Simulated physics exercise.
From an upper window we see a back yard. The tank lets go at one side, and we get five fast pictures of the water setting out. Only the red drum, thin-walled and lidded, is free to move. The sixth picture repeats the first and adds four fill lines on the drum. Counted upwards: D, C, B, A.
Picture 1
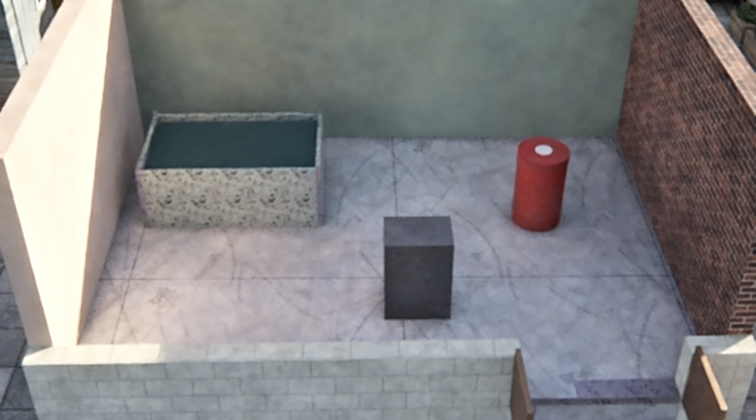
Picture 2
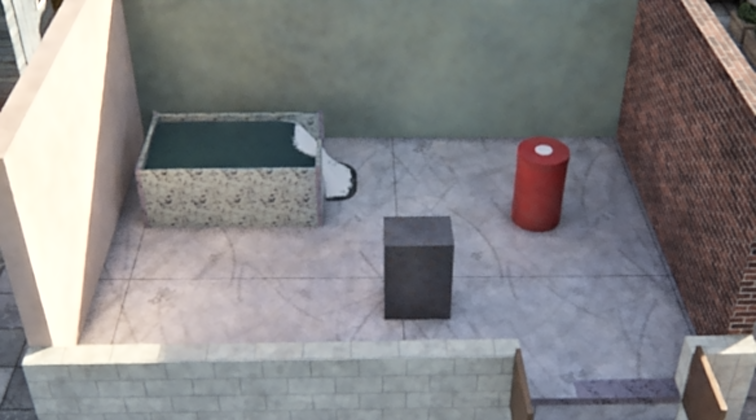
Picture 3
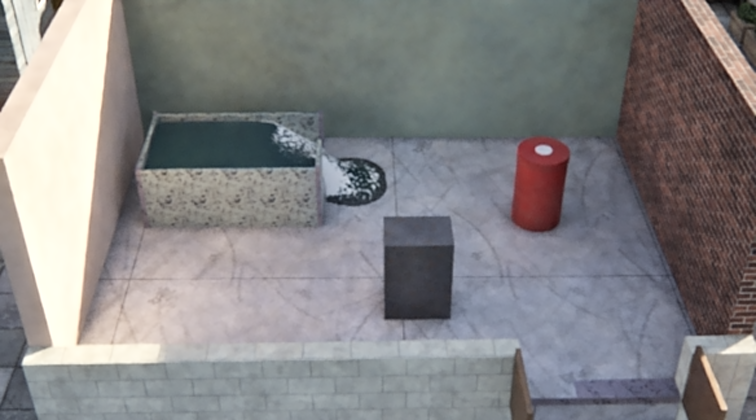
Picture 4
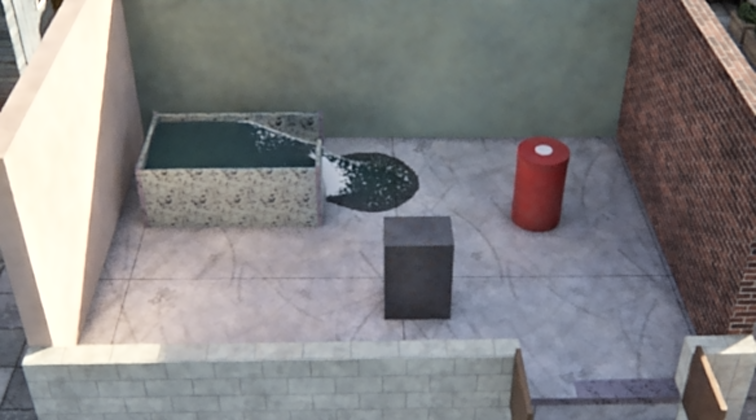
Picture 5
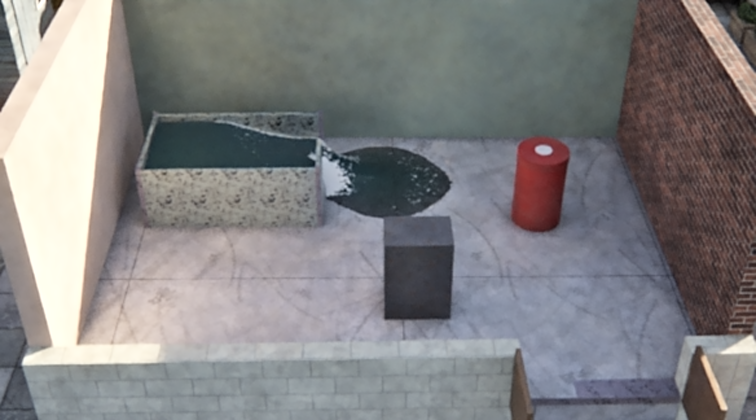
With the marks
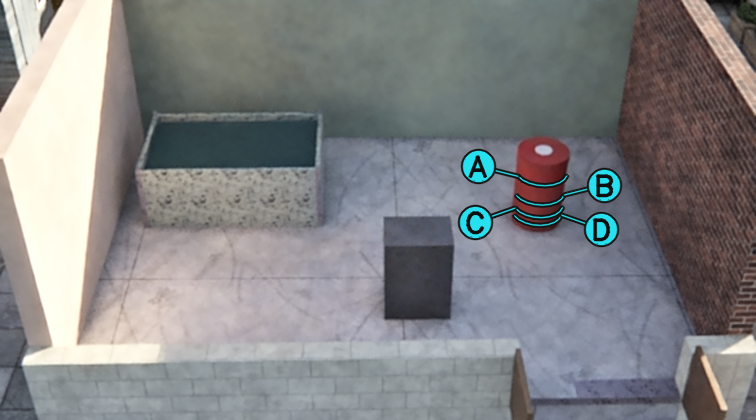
A walled back yard with a pale paved floor is seen from above, through an unmoving view. A long speckled tank of dark green water stands at the back left, a dark grey block near the middle, a red drum to the right, and an open gate at the front right. Water pours over the tank's right end, foaming white, and spreads rightward in a dark pool behind the block, while the drum stays still.
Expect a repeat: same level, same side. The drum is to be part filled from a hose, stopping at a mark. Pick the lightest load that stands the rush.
The answer is line C.
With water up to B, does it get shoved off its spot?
No, that is safe.
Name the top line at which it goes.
That would be D.
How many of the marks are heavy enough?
Three.
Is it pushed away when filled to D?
Yes.
On the marked copy, A at (545, 185); B at (542, 205); C at (541, 217); D at (540, 225); from the bottom up D, C, B, A.
With A, it does not move.
With B, it does not move.
With C, it does not move.
With D, it is pushed about 3 times its own width away.
